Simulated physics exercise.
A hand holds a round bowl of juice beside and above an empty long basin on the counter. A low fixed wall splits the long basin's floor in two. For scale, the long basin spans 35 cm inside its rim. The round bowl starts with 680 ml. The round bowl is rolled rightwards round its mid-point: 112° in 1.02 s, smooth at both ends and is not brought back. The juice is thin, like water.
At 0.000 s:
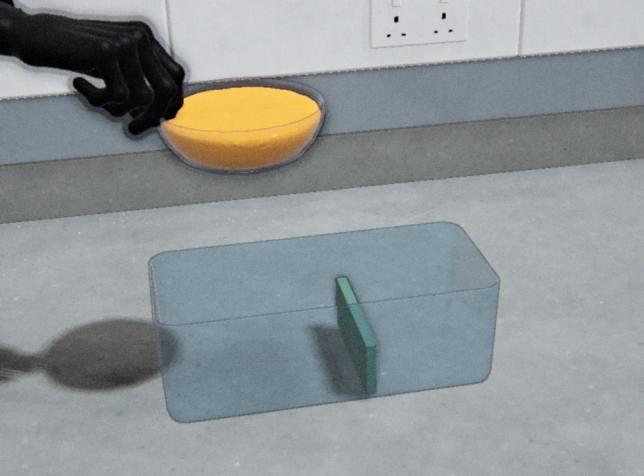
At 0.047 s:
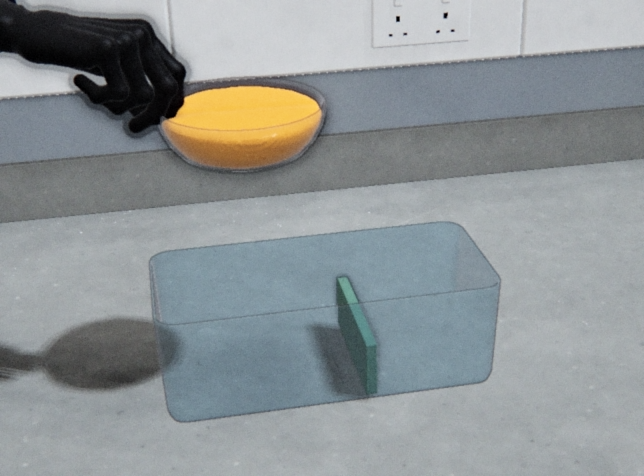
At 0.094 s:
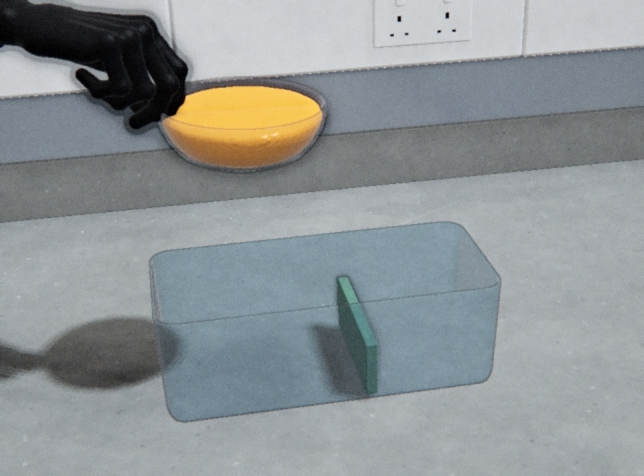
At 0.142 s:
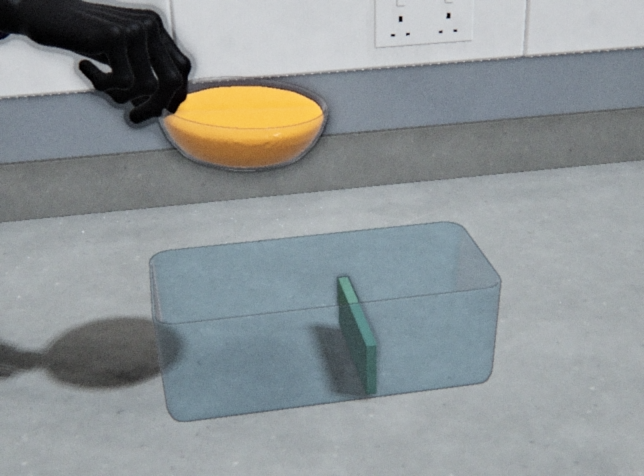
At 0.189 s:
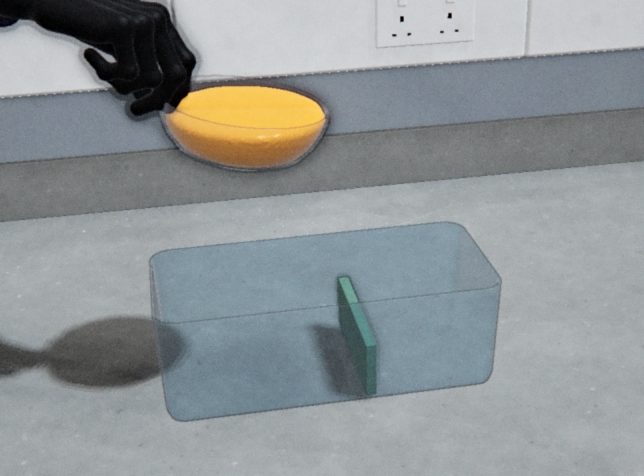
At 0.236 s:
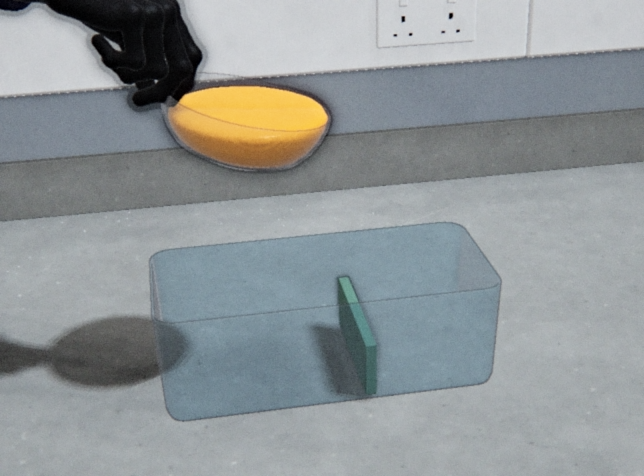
A black-gloved hand holds a clear round bowl of orange liquid above a counter and gradually tilts it to the right, over an empty, transparent long basin with a green dividing wall standing inside.
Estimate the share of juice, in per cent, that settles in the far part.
The far part has some 79 per cent.
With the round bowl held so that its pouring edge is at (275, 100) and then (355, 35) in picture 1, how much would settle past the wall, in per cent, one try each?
In turn about 40 and 85 per cent.
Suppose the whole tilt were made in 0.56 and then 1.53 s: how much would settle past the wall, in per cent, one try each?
First 60, then 80 per cent.
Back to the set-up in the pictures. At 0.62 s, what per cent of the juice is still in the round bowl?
Near 18 in a hundred.
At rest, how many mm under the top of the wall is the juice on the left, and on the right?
Left about 58 mm, right about 34 mm.
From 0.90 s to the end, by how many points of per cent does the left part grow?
About 1 per cent.
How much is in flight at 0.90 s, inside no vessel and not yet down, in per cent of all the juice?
Some 2 per cent.
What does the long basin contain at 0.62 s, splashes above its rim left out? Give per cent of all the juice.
Near 36 in a hundred.
Then, 0.62 s in, the tilt is 75° and 18 per cent is still to pour, 1 is left of the wall and 34 right of it.
Then, 0.90 s in, the tilt is 108° and 0 per cent is still to pour, 19 is left of the wall and 79 right of it.
Then, 1.20 s in, the tilt is 112° and 0 per cent is still to pour, 20 is left of the wall and 79 right of it.
Then, 1.52 s in, the tilt is 112° and 0 per cent is still to pour, 20 is left of the wall and 79 right of it.
Finally, 20 per cent lies left of the wall, 79 right of it and 1 outside.
